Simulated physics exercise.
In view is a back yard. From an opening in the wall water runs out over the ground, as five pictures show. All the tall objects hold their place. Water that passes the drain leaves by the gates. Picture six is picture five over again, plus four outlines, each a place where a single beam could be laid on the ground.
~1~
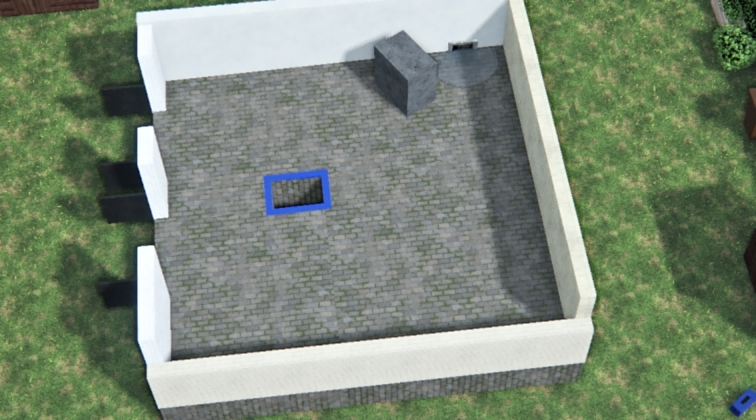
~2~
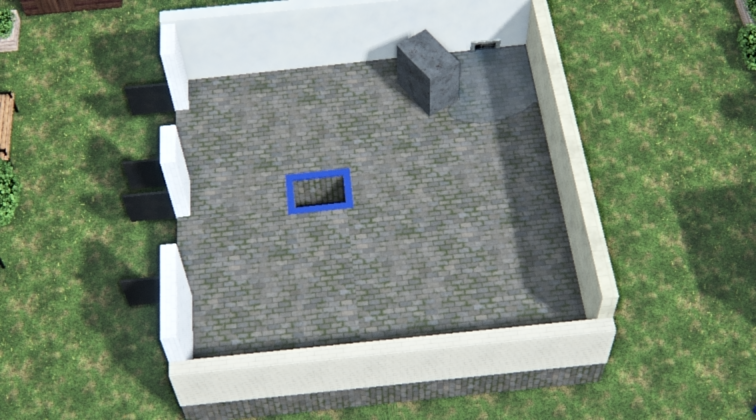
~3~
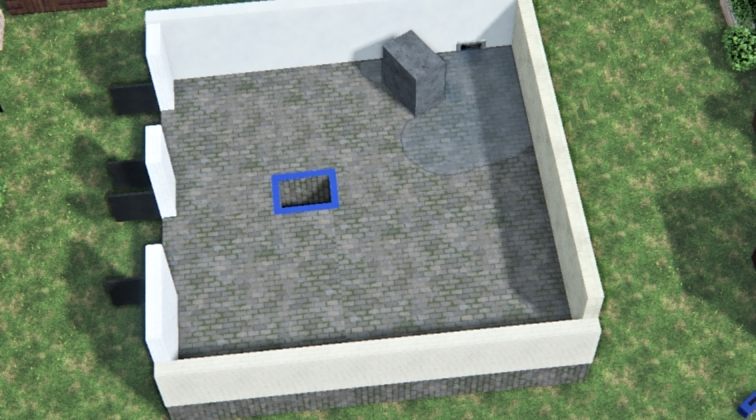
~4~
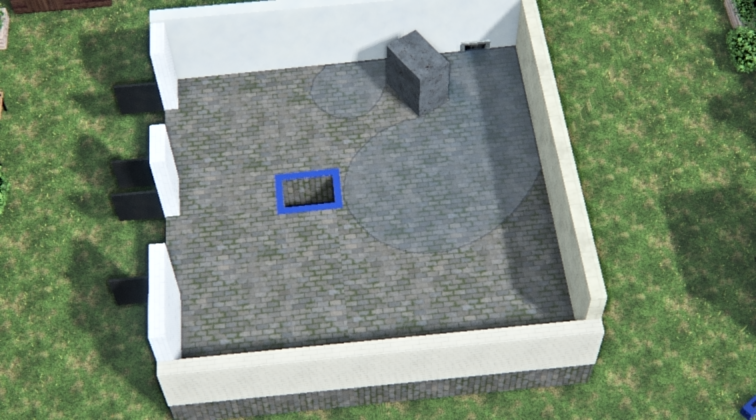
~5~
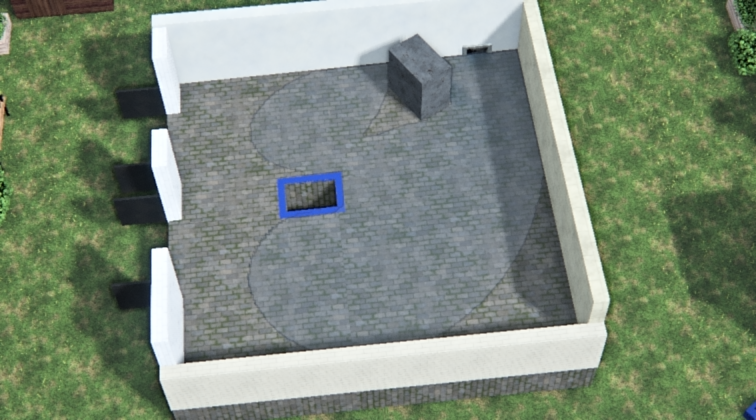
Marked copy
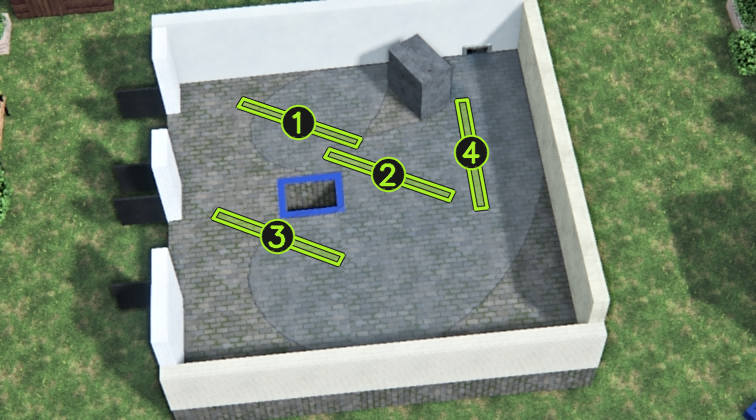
Water spreading from the top right corner of a walled yard, passing around a grey block and reaching a blue-edged drain.
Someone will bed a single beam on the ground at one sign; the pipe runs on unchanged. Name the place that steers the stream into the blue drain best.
Use spot 3.
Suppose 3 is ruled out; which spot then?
1.
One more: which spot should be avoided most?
Here it is spot 2.
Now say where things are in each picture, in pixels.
Outfall at (463, 46); blue drain at (297, 192); open gate at (169, 256); open gate at (166, 145); water covers 2 % of the ground and shows as far out as (485, 73); blue drain still dry.
Water covers 7 % of the ground and shows as far out as (474, 118); blue drain still dry.
Water covers 14 % of the ground and shows as far out as (437, 167); blue drain still dry.
Water covers 28 % of the ground and shows as far out as (389, 239); blue drain still dry.
Water covers 51 % of the ground and shows as far out as (295, 336); blue drain taking water.
On the marked copy, 1 from (240, 102) to (358, 142); 2 from (327, 153) to (451, 196); 3 from (215, 213) to (340, 259); 4 from (481, 208) to (462, 100).
With 1, about 13 % of the stream runs into the blue drain, about 85 % out by the gates.
With 2, about 2 % of the stream runs into the blue drain, about 93 % out by the gates.
With 3, about 19 % of the stream runs into the blue drain, about 78 % out by the gates.
With 4, about 8 % of the stream runs into the blue drain, about 89 % out by the gates.
